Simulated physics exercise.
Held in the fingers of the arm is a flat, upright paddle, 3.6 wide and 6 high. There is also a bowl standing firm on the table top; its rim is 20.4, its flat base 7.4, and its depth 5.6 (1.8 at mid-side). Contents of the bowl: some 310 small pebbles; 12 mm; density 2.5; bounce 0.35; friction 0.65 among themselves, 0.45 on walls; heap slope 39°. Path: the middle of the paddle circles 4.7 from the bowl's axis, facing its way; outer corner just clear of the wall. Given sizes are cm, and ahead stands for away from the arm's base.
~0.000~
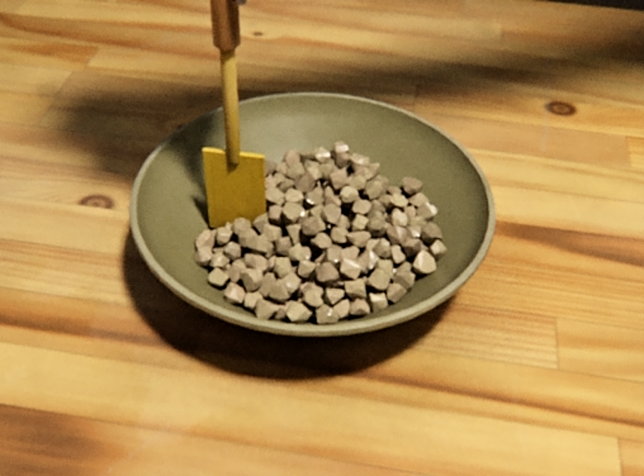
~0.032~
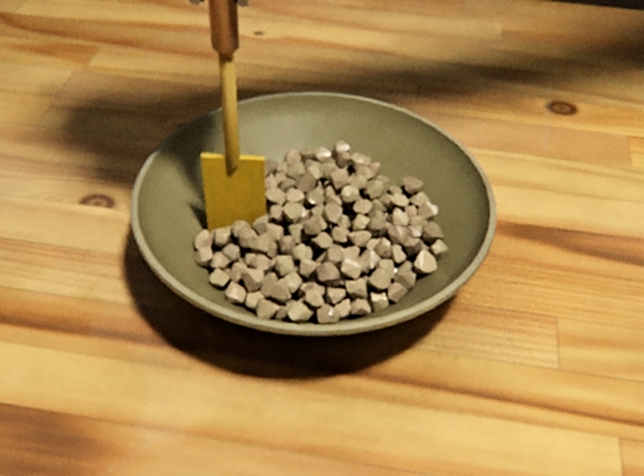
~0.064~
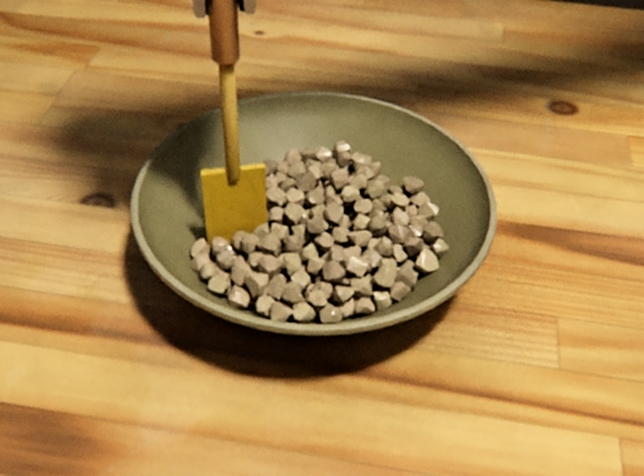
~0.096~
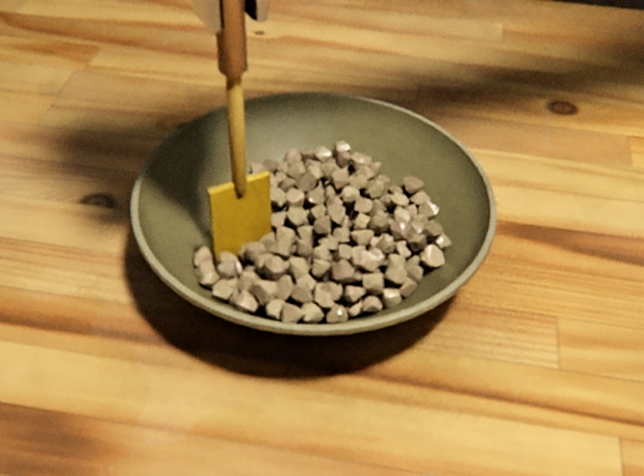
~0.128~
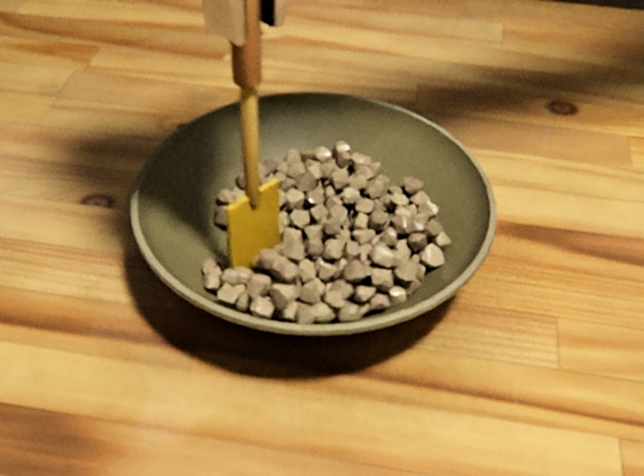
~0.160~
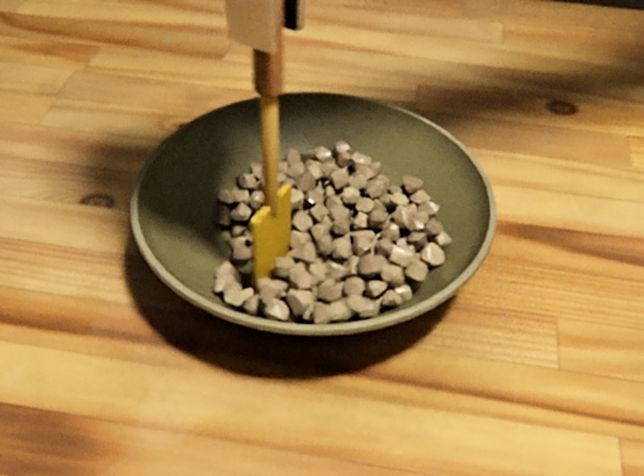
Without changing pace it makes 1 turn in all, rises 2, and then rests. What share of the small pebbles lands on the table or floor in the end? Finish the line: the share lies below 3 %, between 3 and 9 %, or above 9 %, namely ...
... between 3 and 9 %.
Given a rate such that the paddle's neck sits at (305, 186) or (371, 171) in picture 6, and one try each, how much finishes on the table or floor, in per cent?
Around 10 and 25 per cent respectively.
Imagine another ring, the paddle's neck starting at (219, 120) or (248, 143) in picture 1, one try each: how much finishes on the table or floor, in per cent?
Around 10 per cent on the first try, around 0 per cent on the second.
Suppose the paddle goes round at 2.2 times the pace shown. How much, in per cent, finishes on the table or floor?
Roughly 30 per cent.
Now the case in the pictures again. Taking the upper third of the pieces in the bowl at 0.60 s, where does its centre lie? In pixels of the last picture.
It is centred roughly at (276, 150).
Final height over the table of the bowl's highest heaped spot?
About 6.5 cm.
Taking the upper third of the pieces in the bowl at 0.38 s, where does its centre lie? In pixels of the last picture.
Centre of upper third: Approx. (404, 189) px.
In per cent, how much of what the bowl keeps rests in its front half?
Some 50 per cent.
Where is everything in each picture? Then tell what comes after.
In the first frame, the paddle neck at (232, 131), 0° round; upper third of the load around (324, 222), from x 205 to 435, top at y 150; 314 in the bowl.
In the second frame, the paddle neck at (231, 135), 7° round; upper third of the load around (322, 223), from x 205 to 435, top at y 150.
In the third frame, the paddle neck at (232, 147), 22° round; upper third of the load around (320, 233), from x 200 to 440, top at y 150.
In the fourth frame, the paddle neck at (238, 160), 38° round; upper third of the load around (323, 242), from x 205 to 440, top at y 150.
In the fifth frame, the paddle neck at (251, 172), 54° round; upper third of the load around (329, 253), from x 210 to 440, top at y 150.
In the sixth frame, the paddle neck at (271, 180), 71° round; upper third of the load around (336, 254), from x 220 to 440, top at y 150; 314 in the bowl.
After 0.38 s, 182° round, highest piece 7 above the table; 311 in the bowl, 1 on the table or floor, 2 in flight or on the tool.
After 0.60 s, 294° round, highest piece 7 above the table; 302 in the bowl, 10 on the table or floor, 2 in flight or on the tool.
After 0.91 s, 0° round, highest piece 6 above the table; 295 in the bowl, 19 on the table or floor.
After 1.61 s, 0° round, highest piece 6 above the table; 295 in the bowl, 19 on the table or floor.
In the end, 295 in the bowl, 19 on the table or floor. That is 6 % on the table or floor.
